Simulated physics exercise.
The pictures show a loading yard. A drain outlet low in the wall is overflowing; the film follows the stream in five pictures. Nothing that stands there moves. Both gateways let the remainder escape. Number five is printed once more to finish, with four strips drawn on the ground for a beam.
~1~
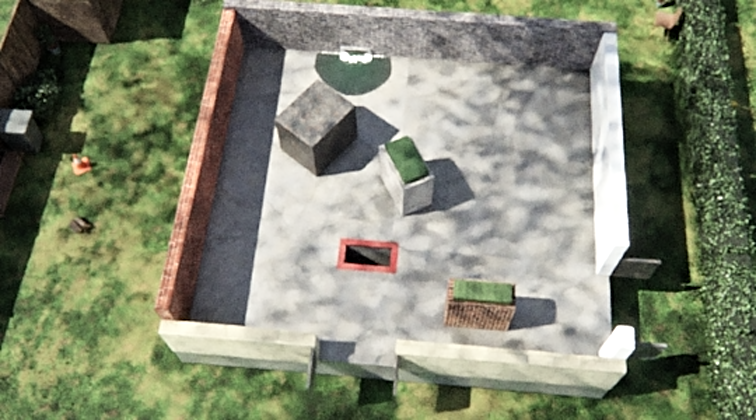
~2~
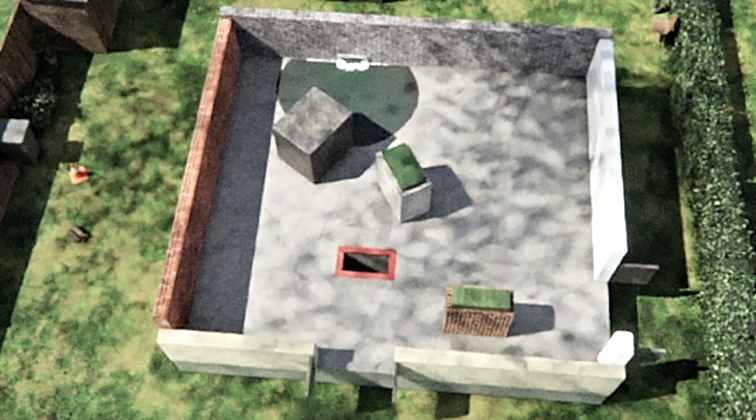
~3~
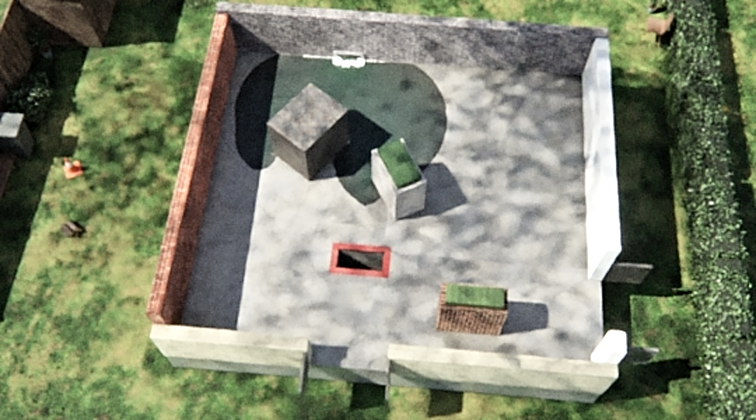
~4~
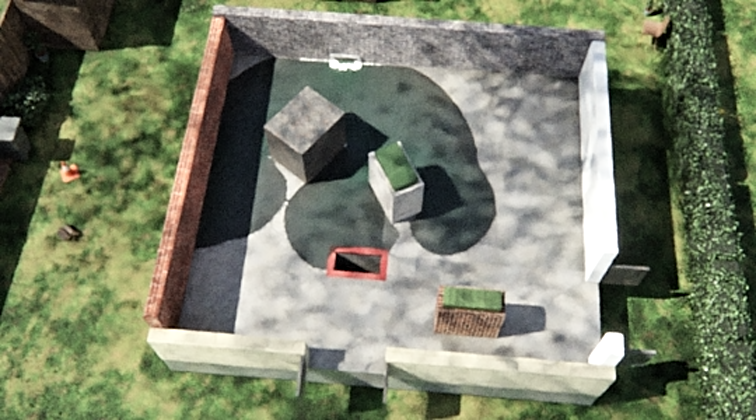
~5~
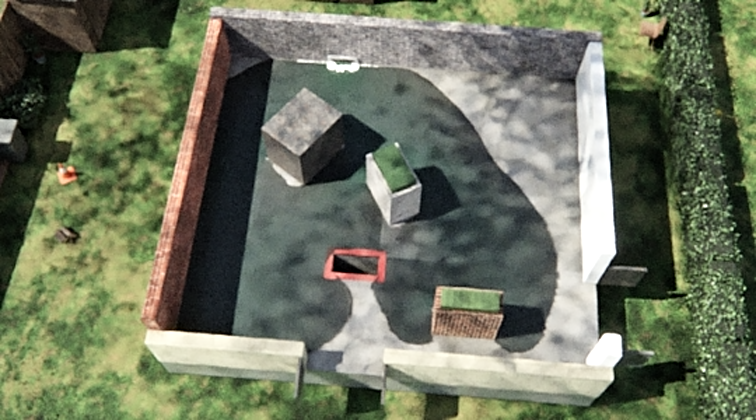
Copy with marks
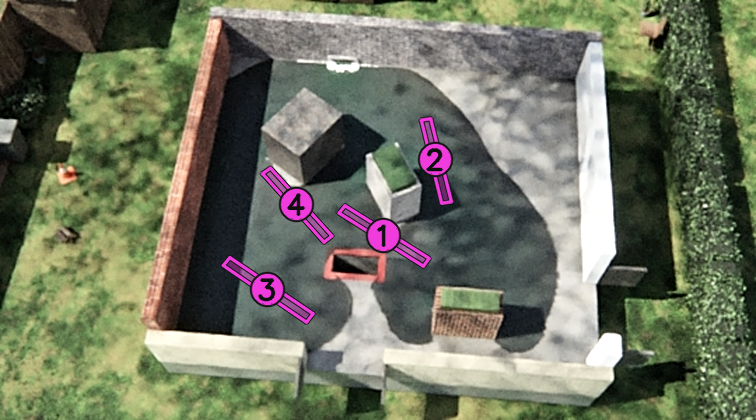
In a walled loading yard, dark water spread from the outfall at the back wall, flowed around two blocks, reached the red gully, and then covered much of the ground around the brick box.
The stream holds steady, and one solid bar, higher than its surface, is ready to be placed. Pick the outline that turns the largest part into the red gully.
The answer is spot 4.
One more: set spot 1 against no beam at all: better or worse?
It is worse.
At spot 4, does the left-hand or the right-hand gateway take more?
The left gate.
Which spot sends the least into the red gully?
That is spot 1.
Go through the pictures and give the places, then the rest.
The first picture shows outfall at (356, 51); red gully at (368, 256); open gate at (598, 312); open gate at (358, 351); 3 % of the ground under water, visible out to (387, 78); red gully still dry.
In the second picture, 10 % of the ground under water, visible out to (400, 125); red gully still dry.
In the third picture, 21 % of the ground under water, visible out to (371, 194); red gully still dry.
In the fourth picture, 39 % of the ground under water, visible out to (472, 243); red gully taking water.
In the fifth picture, 66 % of the ground under water, visible out to (538, 333); red gully taking water.
In magenta, 1 from (342, 209) to (426, 262); 2 from (425, 119) to (446, 202); 3 from (226, 261) to (309, 317); 4 from (266, 170) to (327, 239).
With 1, about 9 % of the stream goes into the red gully, about 91 % out by the gates.
With 2, about 13 % of the stream goes into the red gully, about 86 % out by the gates.
With 3, about 13 % of the stream goes into the red gully, about 87 % out by the gates.
With 4, about 21 % of the stream goes into the red gully, about 79 % out by the gates.
